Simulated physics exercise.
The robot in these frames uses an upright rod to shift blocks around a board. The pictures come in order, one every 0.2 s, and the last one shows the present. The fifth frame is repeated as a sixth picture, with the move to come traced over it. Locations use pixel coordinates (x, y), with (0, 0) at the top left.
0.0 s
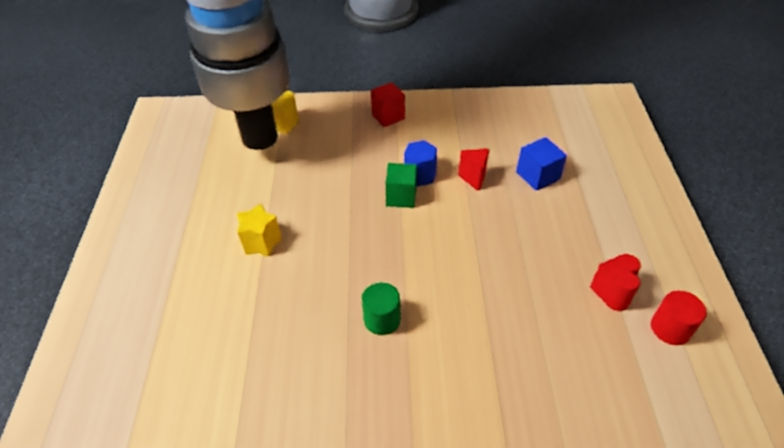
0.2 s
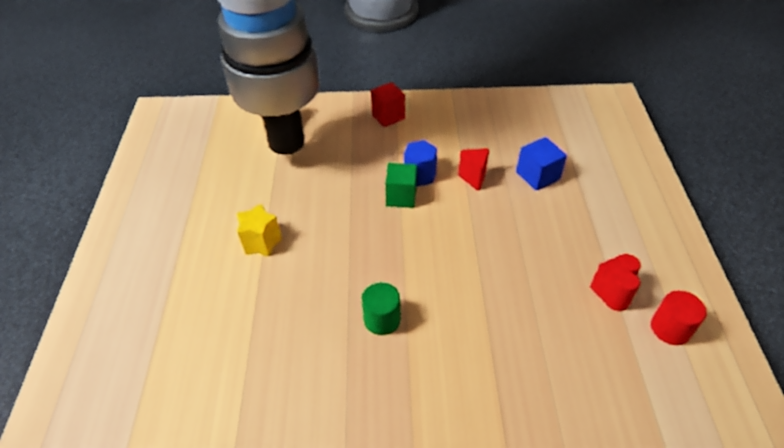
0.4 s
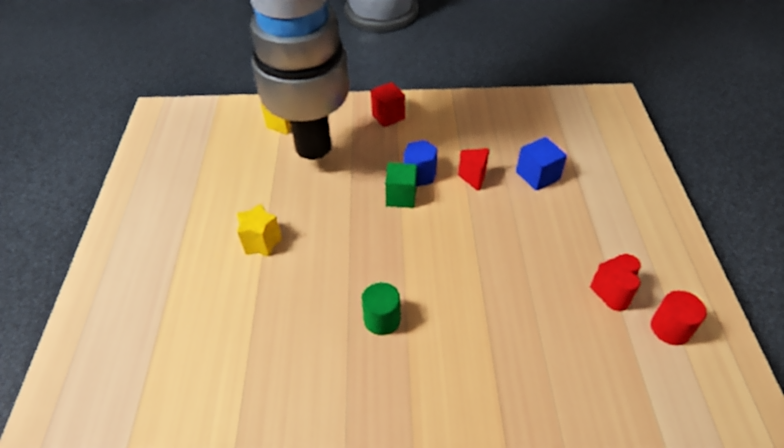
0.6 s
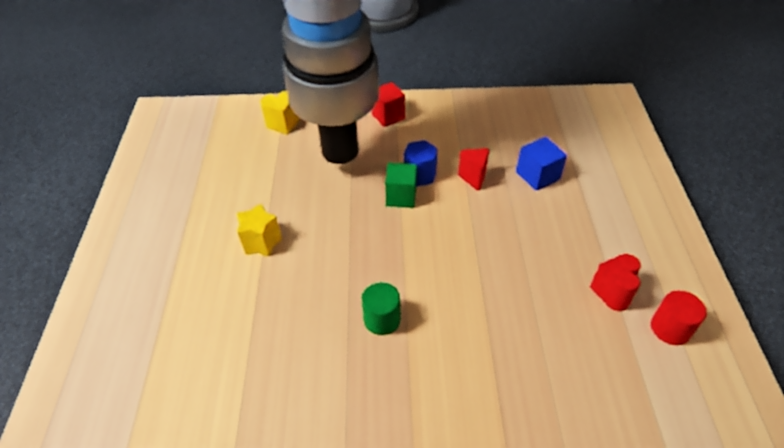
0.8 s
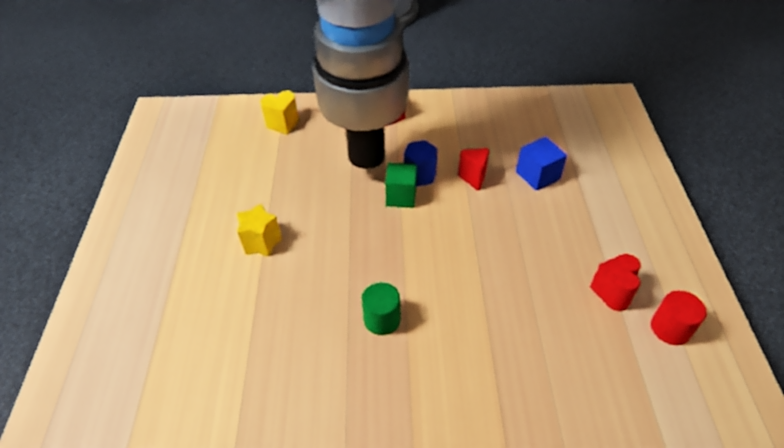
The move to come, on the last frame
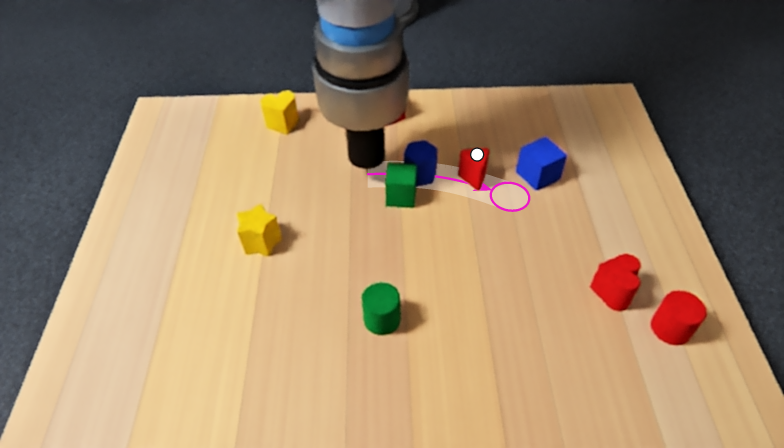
The robot's upright rod slid steadily to the right across the back of the wooden board, nearing the green and blue blocks, while all the red, yellow, green and blue blocks stayed still.
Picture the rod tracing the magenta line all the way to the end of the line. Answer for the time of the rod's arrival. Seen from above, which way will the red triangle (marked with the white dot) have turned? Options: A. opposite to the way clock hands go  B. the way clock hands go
It's B.
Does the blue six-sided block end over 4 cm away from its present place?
That would be a yes.
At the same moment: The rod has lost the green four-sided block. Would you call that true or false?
Verdict: True.
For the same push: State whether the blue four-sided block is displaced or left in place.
It does get moved.
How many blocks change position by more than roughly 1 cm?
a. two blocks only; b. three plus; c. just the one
b - three plus.
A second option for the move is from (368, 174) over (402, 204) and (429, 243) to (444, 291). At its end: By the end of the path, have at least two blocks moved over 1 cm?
I'd say no.
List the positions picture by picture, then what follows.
In the first frame, rod tip (260, 138); block tops, green four-sided block (401, 173); blue six-sided block (421, 150); red triangle (477, 155); blue four-sided block (544, 151).
In the second frame, rod (287, 143); blocks unchanged.
In the third frame, rod (314, 147); blocks unchanged.
In the fourth frame, rod (340, 152); blocks unchanged.
In the fifth frame, rod (367, 156); green four-sided block (401, 173); blue six-sided block (421, 150); red triangle (477, 155); blue four-sided block (544, 151).
Path on the board, from (368, 174) through (416, 174) and (463, 182) to (510, 196); the dot is on the red triangle.
On the path given first. One third of the way, rod (418, 157); green four-sided block (418, 178), turned 50° clockwise; blue six-sided block (453, 150), turned 15° anticlockwise; red triangle (484, 155).
Two thirds of the way, rod (467, 164); green four-sided block (422, 178), turned 70° clockwise; blue six-sided block (500, 151), turned 35° anticlockwise; red triangle (526, 158), turned 60° clockwise; blue four-sided block (549, 150).
At the end, rod (514, 179); green four-sided block (422, 178), turned 70° clockwise; blue six-sided block (545, 161), turned 45° anticlockwise; red triangle (574, 164), turned 35° clockwise; blue four-sided block (584, 148), turned 25° anticlockwise.
